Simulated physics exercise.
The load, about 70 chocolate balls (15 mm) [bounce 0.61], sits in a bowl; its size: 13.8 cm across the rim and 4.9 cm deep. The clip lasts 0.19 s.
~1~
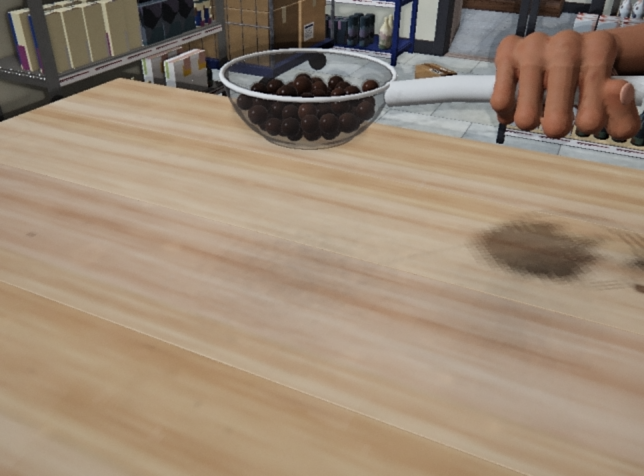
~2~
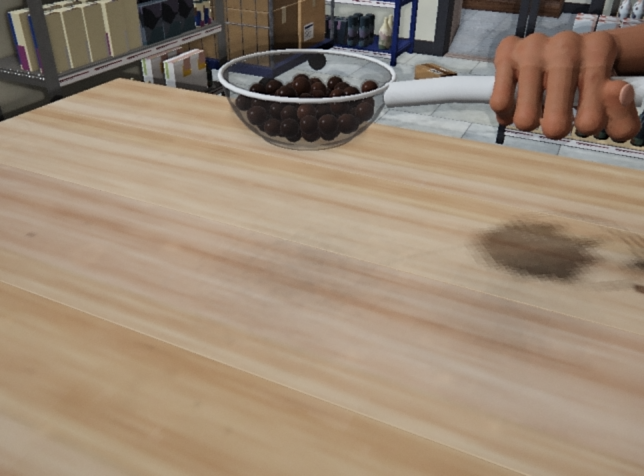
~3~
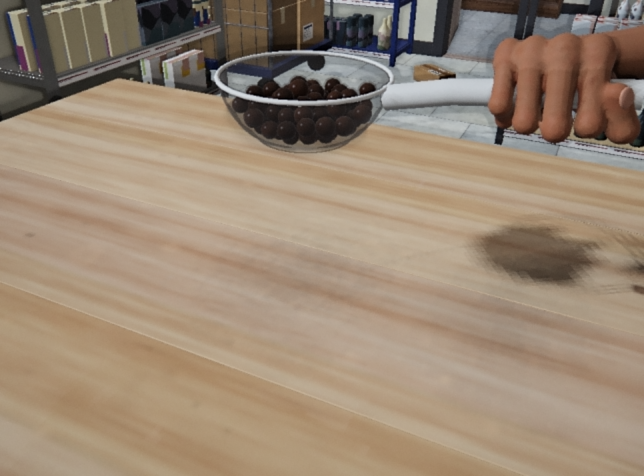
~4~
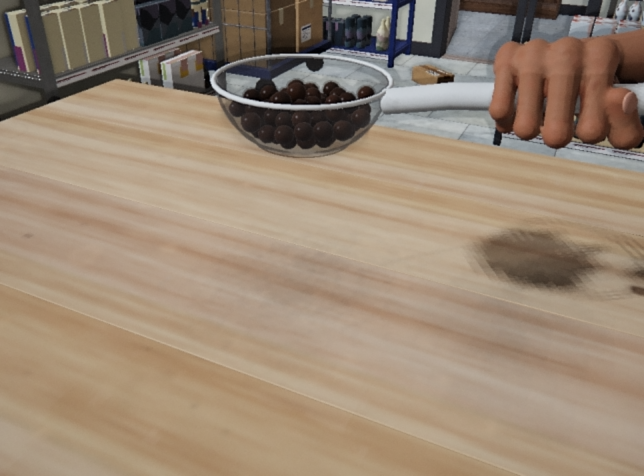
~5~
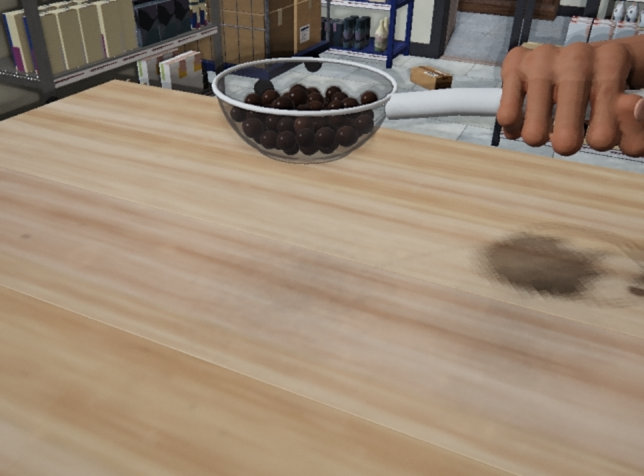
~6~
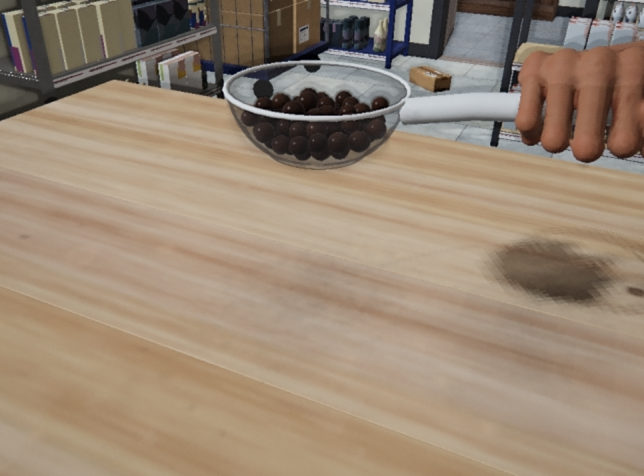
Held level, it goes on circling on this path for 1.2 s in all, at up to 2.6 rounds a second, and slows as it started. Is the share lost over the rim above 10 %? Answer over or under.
Share that leaves it, set against 10 %: Under.
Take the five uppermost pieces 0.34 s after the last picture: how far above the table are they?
Roughly 18 cm.
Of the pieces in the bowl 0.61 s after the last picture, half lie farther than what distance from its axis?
About 3.5 cm.
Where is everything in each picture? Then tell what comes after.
Bowl at (309, 110); tilt 0 degrees; moved 0.0 cm; top of the load at (303, 87), in the first frame.
Bowl at (308, 111); tilt 0 degrees; moved 0.1 cm; top of the load at (302, 87), in the second frame.
Bowl at (305, 113); tilt 0 degrees; moved 0.6 cm; top of the load at (299, 90), in the third frame.
Bowl at (303, 118); tilt 0 degrees; moved 1.3 cm; top of the load at (297, 93), in the fourth frame.
Bowl at (306, 124); tilt 0 degrees; moved 2.3 cm; top of the load at (298, 98), in the fifth frame.
Bowl at (317, 129); tilt 0 degrees; moved 3.4 cm; top of the load at (308, 102), in the sixth frame.
Then, 0.34 s after the last picture, bowl 100 %; middle of the pieces not yet landed near (298, 114).
Then, 0.61 s after the last picture, bowl 100 %; middle of the pieces not yet landed near (341, 106).
Then, 0.87 s after the last picture, bowl 100 %; middle of the pieces not yet landed near (346, 125).
Then, 1.11 s after the last picture, bowl 100 %; middle of the pieces not yet landed near (355, 123).
In the end, bowl 100 %.
